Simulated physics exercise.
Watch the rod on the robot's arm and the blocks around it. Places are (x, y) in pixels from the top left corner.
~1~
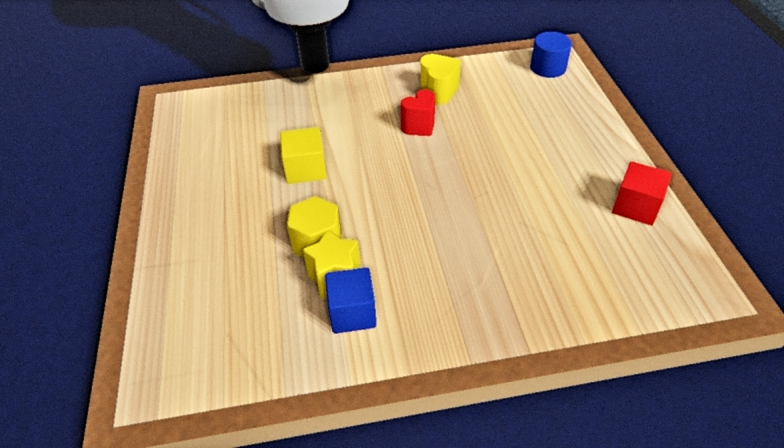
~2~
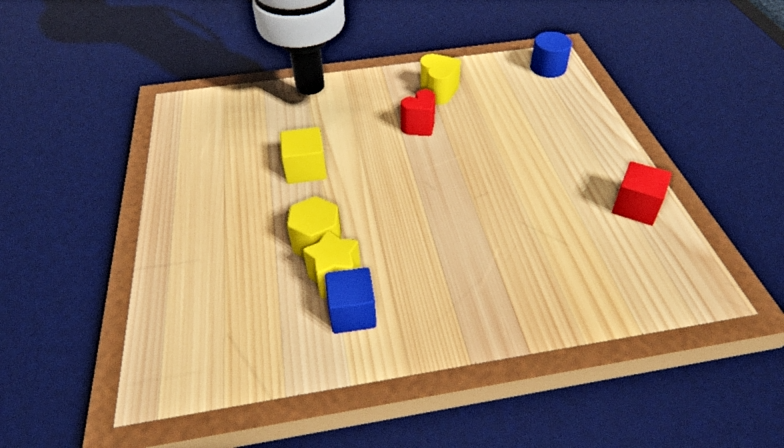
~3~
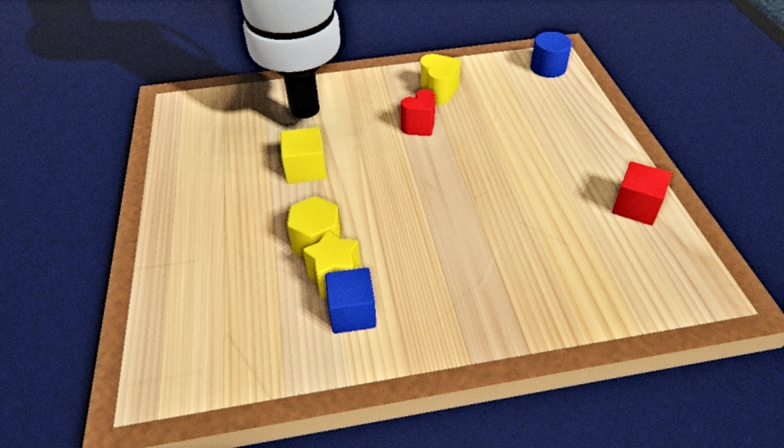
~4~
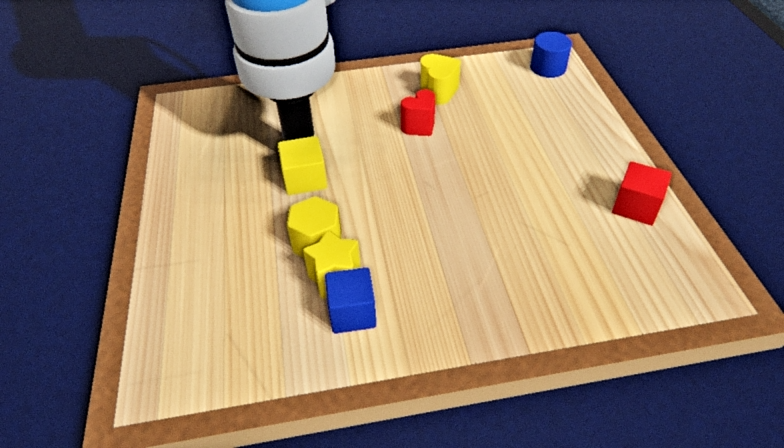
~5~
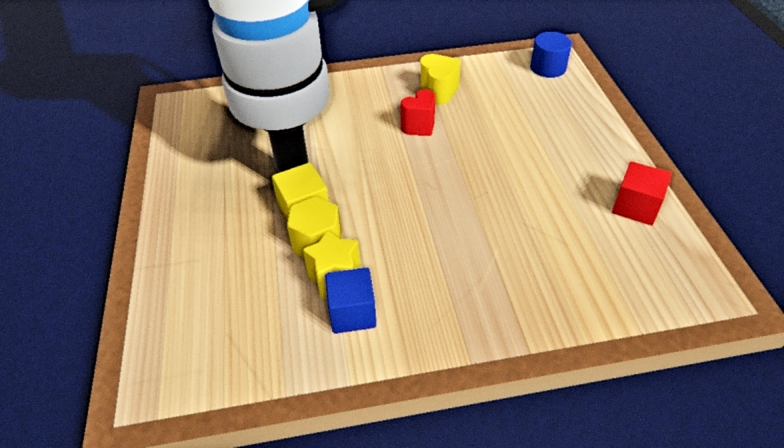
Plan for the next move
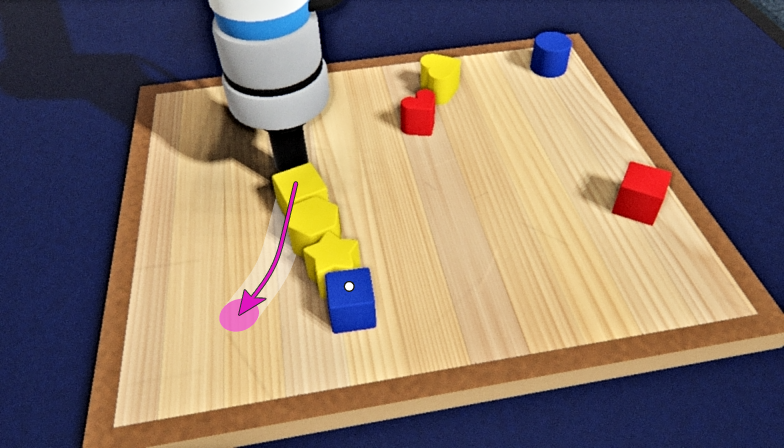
Robot arm's black rod moving down a wooden board and pushing a yellow square block up to a yellow hexagonal block.
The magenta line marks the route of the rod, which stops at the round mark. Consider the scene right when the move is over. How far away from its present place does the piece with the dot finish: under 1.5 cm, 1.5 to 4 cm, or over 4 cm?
It moves quite far, over 4 cm.
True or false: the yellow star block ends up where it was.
That claim is false.
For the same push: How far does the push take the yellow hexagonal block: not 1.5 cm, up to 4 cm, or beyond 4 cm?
Displacement: Past 4 cm.
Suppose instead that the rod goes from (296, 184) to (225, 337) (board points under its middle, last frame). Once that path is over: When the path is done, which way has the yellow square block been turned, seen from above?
Its rotation is counterclockwise.
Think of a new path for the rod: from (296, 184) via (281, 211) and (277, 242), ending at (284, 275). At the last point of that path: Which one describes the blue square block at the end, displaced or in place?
Well, the blue square block shifts from its place.
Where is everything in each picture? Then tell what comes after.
The first picture shows tip of the rod at (315, 66), middles of tops, yellow square block at (301, 141), yellow hexagonal block at (313, 215), yellow star block at (332, 251), blue square block at (349, 286).
The second picture shows rod at (310, 87), nothing pushed.
The third picture shows rod at (305, 110), nothing pushed.
The fourth picture shows rod at (299, 135), yellow square block at (300, 151).
The fifth picture shows rod at (292, 164), yellow square block at (299, 181), yellow hexagonal block at (313, 215), yellow star block at (332, 251), blue square block at (349, 286).
The line goes from (296, 184) by way of (286, 223) and (273, 268) to (239, 315); the dot is on the blue square block.
The first path, step by step. One third of the way, rod at (282, 205); yellow square block at (302, 222), turned 30° anticlockwise; yellow hexagonal block at (338, 245), turned 25° anticlockwise; yellow star block at (361, 279), turned 20° clockwise; blue square block at (361, 321), turned 25° clockwise.
Two thirds of the way, rod at (267, 248); yellow square block at (308, 246), turned 50° anticlockwise; yellow hexagonal block at (355, 257), turned 50° anticlockwise; yellow star block at (383, 294), turned 35° clockwise; blue square block at (369, 336), turned 40° clockwise.
At the end, rod at (232, 296); yellow square block at (308, 246), turned 50° anticlockwise; yellow hexagonal block at (355, 257), turned 50° anticlockwise; yellow star block at (383, 294), turned 35° clockwise; blue square block at (369, 336), turned 40° clockwise.
